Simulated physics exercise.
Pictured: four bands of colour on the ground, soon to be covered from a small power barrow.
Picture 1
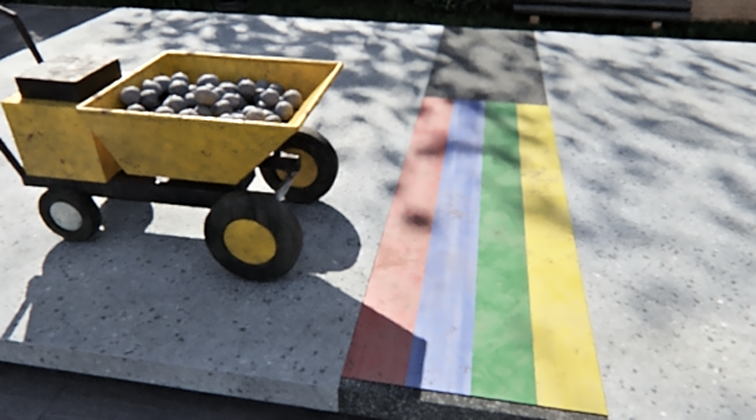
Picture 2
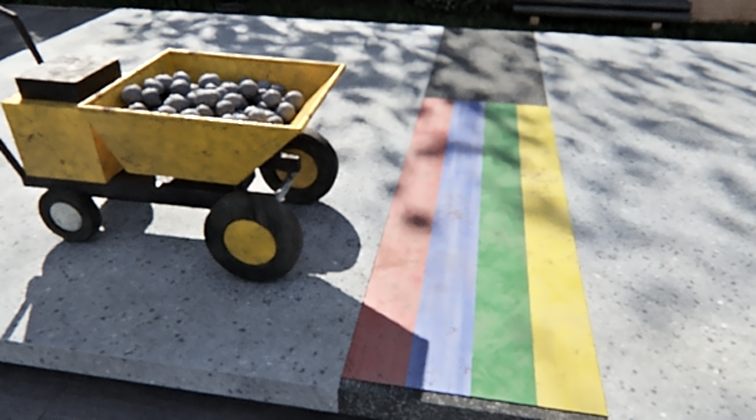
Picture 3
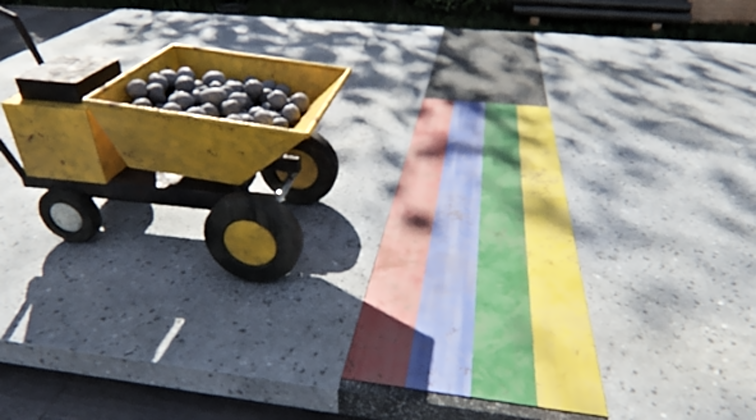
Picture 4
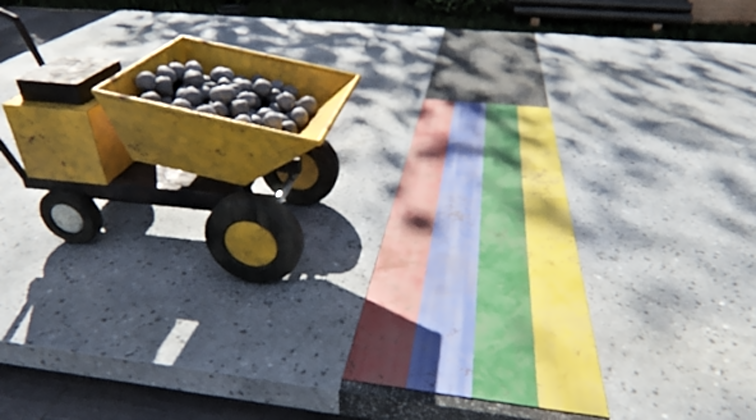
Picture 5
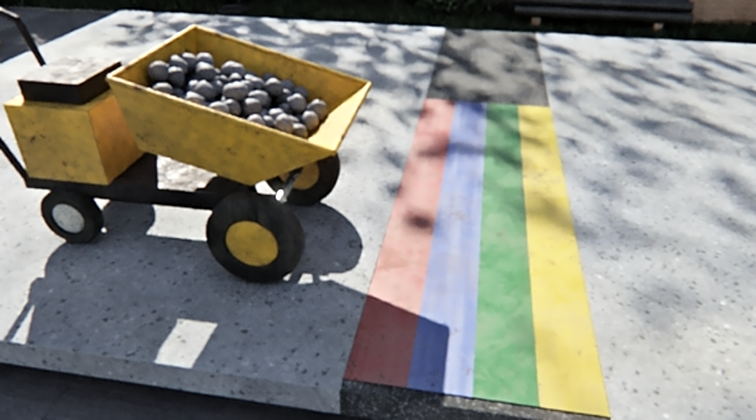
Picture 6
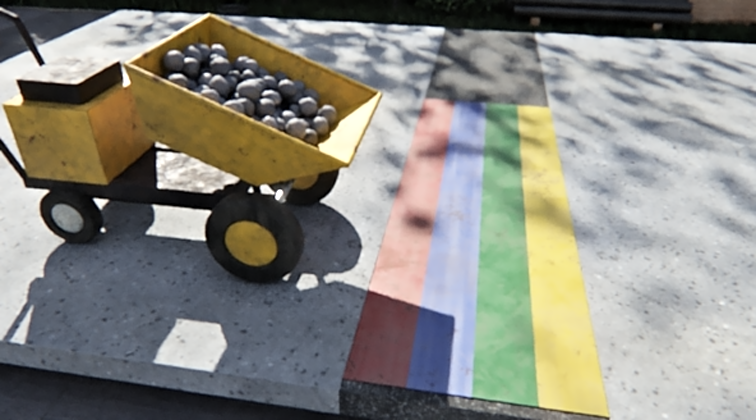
The yellow skip of a small power barrow, loaded with round grey cobbles, tilts steadily toward the right, its back end rising clear of the dark chassis while the wheels stay put. The barrow stands at left on pale speckled ground, beside red, blue, green and yellow bands. Seen from slightly above, the sunlit, shadow-dappled slab stays still in an unmoving view as the skip's shadow shifts.
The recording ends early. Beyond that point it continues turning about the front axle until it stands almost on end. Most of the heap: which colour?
Colour: Blue.
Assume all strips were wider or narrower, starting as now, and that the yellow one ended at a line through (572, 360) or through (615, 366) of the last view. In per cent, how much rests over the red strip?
First case 10 per cent, second case 20 per cent.
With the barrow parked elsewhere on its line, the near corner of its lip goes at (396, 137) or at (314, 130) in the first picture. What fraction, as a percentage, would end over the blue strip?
Close to 0 in a hundred, and close to 30 in a hundred.
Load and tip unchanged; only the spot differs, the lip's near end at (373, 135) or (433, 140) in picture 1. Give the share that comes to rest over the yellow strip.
Roughly 30 percent first, then roughly 40 percent.
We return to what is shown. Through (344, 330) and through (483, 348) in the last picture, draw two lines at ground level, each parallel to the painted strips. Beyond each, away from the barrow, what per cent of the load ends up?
First roughly 90 percent, then 30 percent.
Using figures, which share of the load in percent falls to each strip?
Shares by strip - red: 15 per cent; blue: 35 per cent; green: 20 per cent; yellow: 10 per cent.
Shortly afterwards, skip tipped steeply; the whole lot in the skip.
Next, skip tipped right over; near a third in the skip; near a quarter over the red strip; near a third over the blue strip; a little over the green strip.
Some moments later, skip tipped right over; a little in the skip; near a quarter over the red strip; near a third over the blue strip; near a quarter over the green strip; a little over the yellow strip; a little off the paint.
In the end, skip tipped right over; a little in the skip; near a quarter over the red strip; near a third over the blue strip; near a quarter over the green strip; a little over the yellow strip; a little off the paint.
